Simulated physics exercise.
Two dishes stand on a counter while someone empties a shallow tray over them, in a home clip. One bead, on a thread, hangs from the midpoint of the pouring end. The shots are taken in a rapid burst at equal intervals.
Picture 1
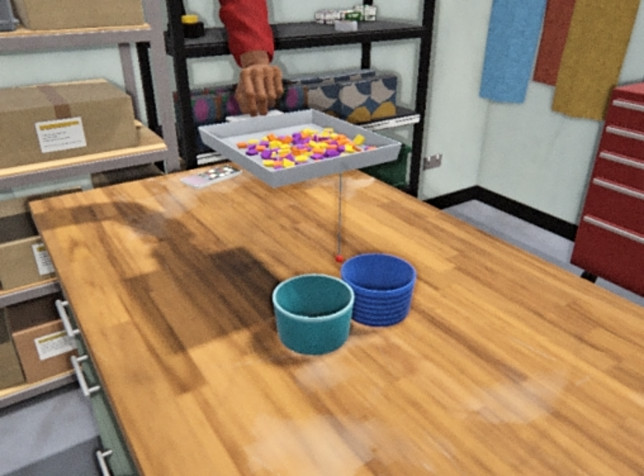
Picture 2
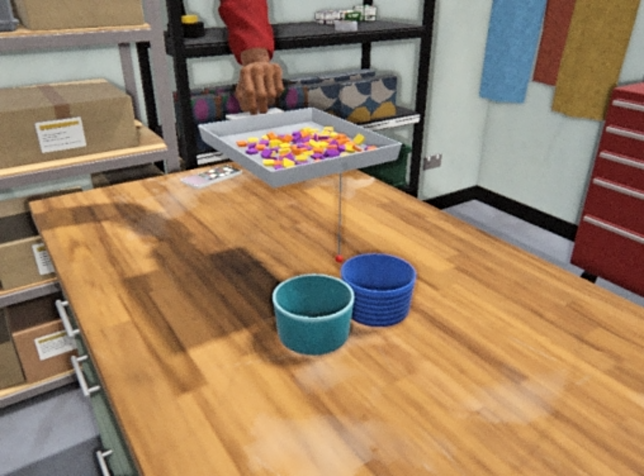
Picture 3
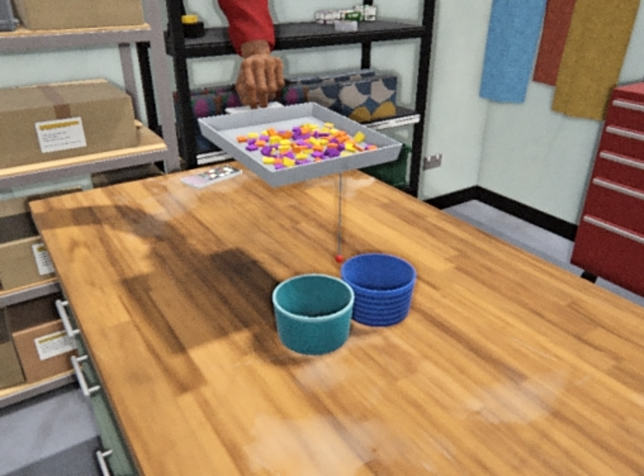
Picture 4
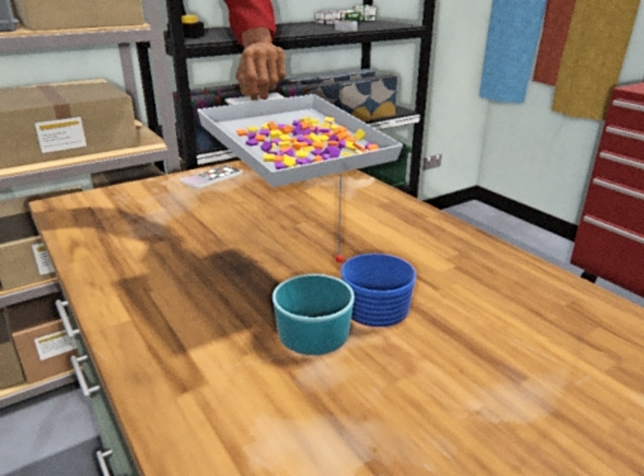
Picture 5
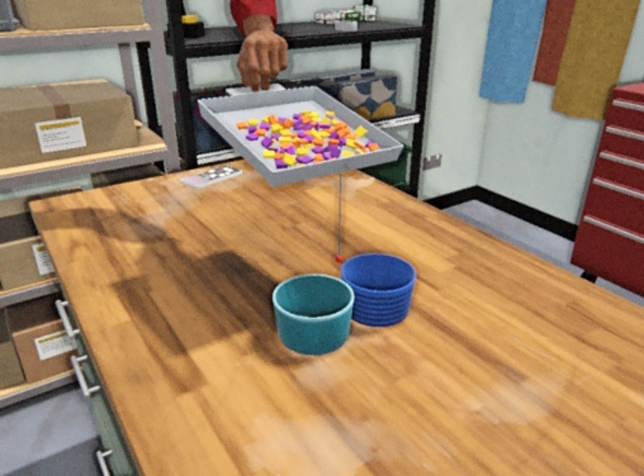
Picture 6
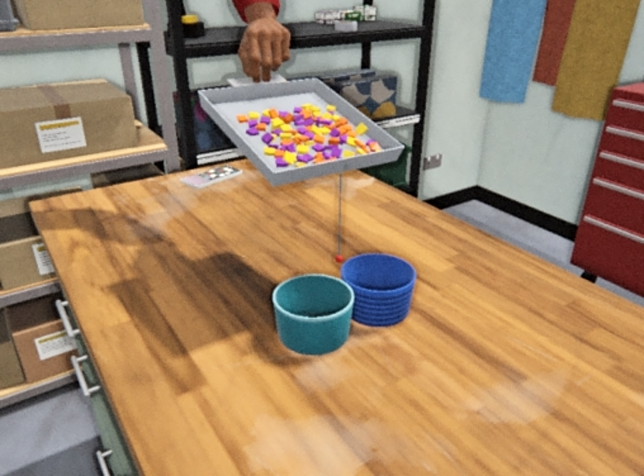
A shallow grey tray of small purple, orange and yellow pieces, held at its far side by a hand in a red sleeve, tilts slightly toward the viewer as the hand rises a little. Below its near edge, a small red bead hangs on a thread behind a teal dish at left and a blue dish at right on a wooden counter. The view looks down across a storage room with boxes, shelves and red drawers, and stays still.
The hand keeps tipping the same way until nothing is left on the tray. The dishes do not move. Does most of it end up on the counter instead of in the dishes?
Dishes get most.
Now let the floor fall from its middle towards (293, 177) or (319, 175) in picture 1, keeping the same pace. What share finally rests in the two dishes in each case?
The first try gives close to 70 percent; the next gives 80 percent.
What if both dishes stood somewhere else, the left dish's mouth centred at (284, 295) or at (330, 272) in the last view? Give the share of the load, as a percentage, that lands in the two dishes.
You'd end up with around 30 per cent and then around 20 per cent.
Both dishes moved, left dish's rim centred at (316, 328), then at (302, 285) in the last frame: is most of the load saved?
At place one not up to half; at place two not up to half.
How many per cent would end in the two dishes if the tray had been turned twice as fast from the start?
Share: Around 70%.
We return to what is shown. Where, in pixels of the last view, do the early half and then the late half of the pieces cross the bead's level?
(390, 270), then (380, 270).
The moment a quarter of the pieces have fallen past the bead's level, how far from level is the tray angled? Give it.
I'd put it at about 110 degrees.
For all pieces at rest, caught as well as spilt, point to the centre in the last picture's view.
Somewhere around (380, 312) in the last picture.
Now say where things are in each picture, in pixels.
Corners of the pouring end at (273, 170) and (397, 143), level; middle of the load at (308, 150), mosaic tiles; left dish at (336, 331); right dish at (401, 304); bead on its thread at (339, 259), in the first picture.
Corners of the pouring end at (273, 170) and (398, 143), level; middle of the load at (308, 150), in the second picture.
Corners of the pouring end at (273, 170) and (398, 144), tipped barely, level across its low end; middle of the load at (308, 147), in the third picture.
Corners of the pouring end at (274, 170) and (399, 144), tipped a little, level across its low end; middle of the load at (308, 144), in the fourth picture.
Corners of the pouring end at (275, 170) and (399, 145), tipped a little, level across its low end; middle of the load at (308, 140), in the fifth picture.
Corners of the pouring end at (275, 170) and (400, 146), tipped a little, level across its low end; middle of the load at (309, 136); left dish at (336, 331); right dish at (401, 304), in the sixth picture.
Soon, tray tipped steeply; all on the tray.
A while on, tray tipped right over; most on the tray; a small part in the left dish; a small part in the right dish; a stray few outside both; a stray few in the air.
Towards the end, tray tipped past a quarter turn; about a quarter in the left dish; about a third in the right dish; about a third outside both.
Finally, tray tipped past a quarter turn; about a quarter in the left dish; about a third in the right dish; about a third outside both.
